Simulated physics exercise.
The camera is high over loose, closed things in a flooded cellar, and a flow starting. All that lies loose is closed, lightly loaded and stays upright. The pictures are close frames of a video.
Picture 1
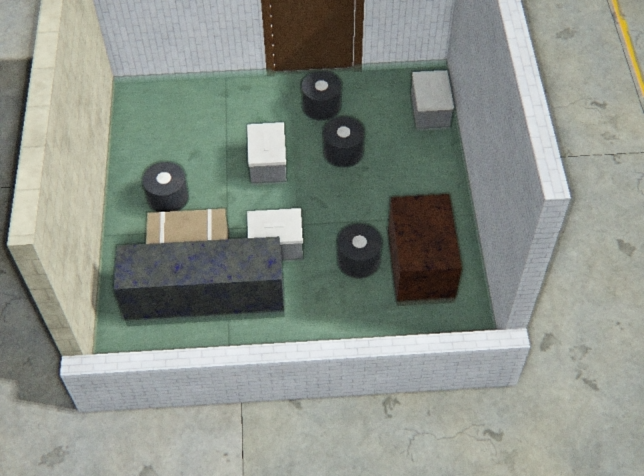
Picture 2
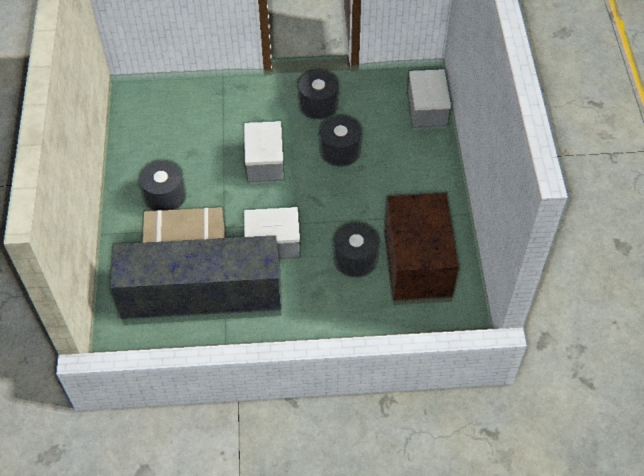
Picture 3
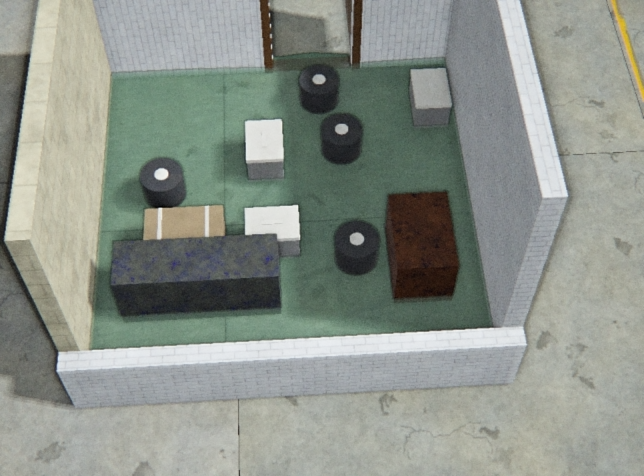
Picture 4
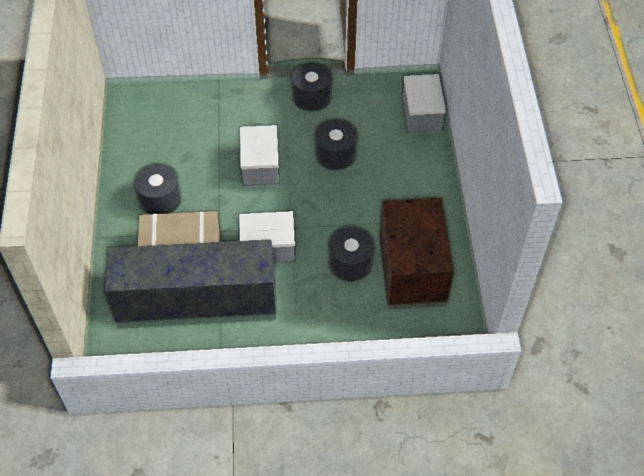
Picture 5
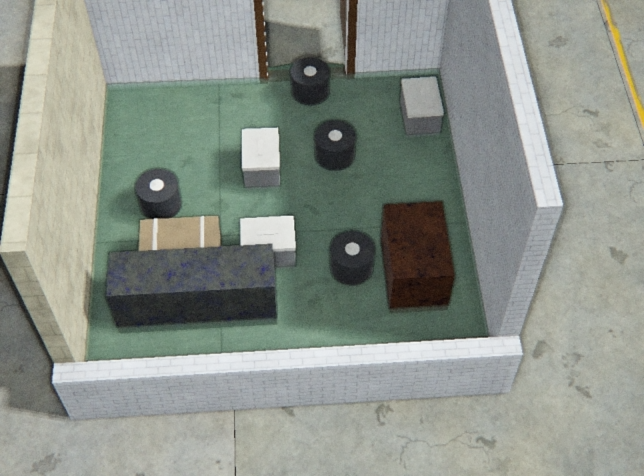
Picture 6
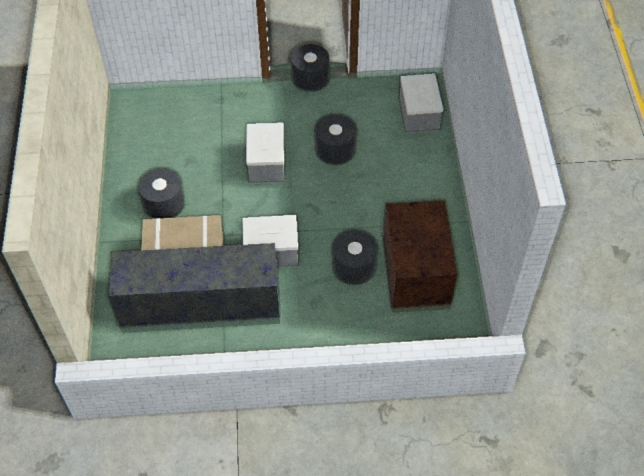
Flooded cellar from above, the brown door opening and the nearest dark round tub drifting slowly to the doorway, others barely shifting.
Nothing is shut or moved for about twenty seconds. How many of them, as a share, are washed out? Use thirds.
It is from one to two thirds.
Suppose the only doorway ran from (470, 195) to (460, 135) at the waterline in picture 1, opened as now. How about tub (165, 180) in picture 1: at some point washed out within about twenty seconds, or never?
For that one: Kept in.
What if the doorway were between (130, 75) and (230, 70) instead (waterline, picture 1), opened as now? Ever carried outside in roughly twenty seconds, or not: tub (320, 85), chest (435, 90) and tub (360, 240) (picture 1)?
One after the other: Yes, stays, kept in.
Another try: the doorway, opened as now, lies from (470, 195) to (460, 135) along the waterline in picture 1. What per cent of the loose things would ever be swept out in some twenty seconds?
Near 60 in a hundred.
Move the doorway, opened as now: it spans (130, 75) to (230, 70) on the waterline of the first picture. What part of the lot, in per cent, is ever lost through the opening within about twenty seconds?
I make it 50 per cent.
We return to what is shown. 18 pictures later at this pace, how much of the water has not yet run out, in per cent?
Some 74 per cent.
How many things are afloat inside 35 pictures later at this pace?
The number is 4.
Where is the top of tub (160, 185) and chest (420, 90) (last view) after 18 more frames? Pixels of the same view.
Near (182, 158) and (373, 68).
A moment on, 1 of 8 are out; 7 afloat.
Next, 3 of 8 are out; 5 afloat.
Later, 4 of 8 are out; 4 afloat.
In the end, 4 of 8 are out; 4 afloat.
